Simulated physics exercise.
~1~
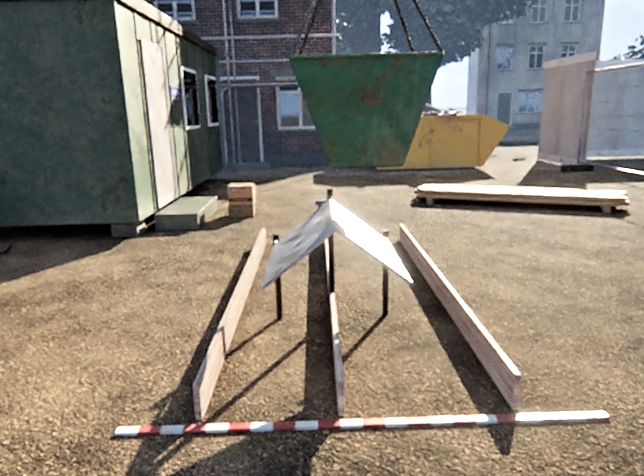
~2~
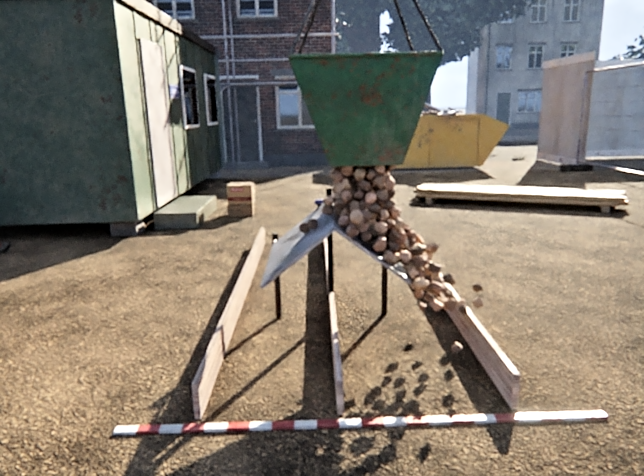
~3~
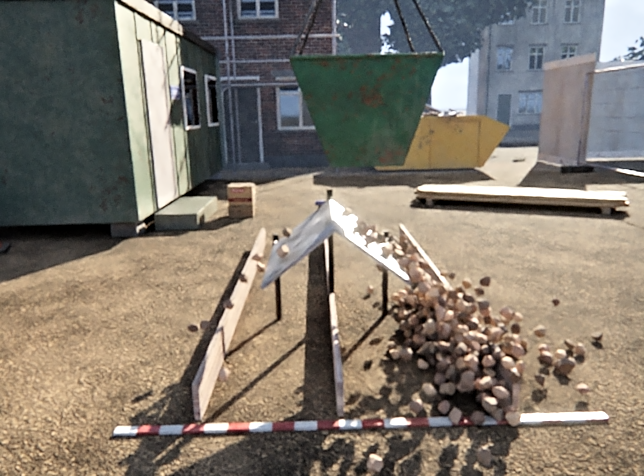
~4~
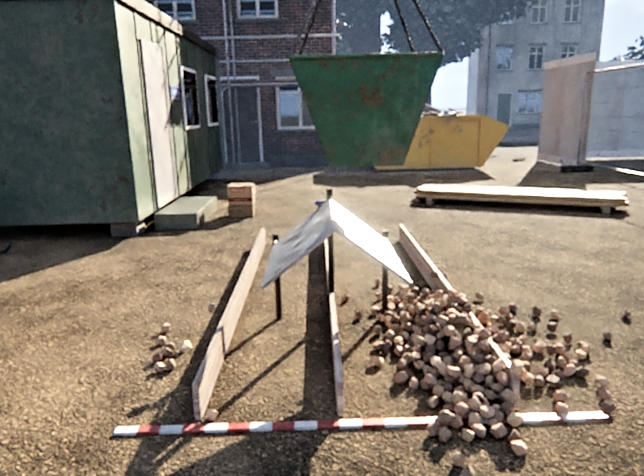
A sunlit building yard of brown, gritty ground is seen from slightly above, with a green cabin on the left and brick buildings behind. A green skip hangs on chains over a peaked grey metal roof on thin posts, among three upright planks, with a red-and-white staff lying in front and a yellow skip beyond. The green skip empties from below, and brownish stones pour mostly down the right slope. They spill across the right bay and over its outer plank, while a few scatter left. Finally most lie heaped in the right bay, with some beyond it and a small cluster at far left.
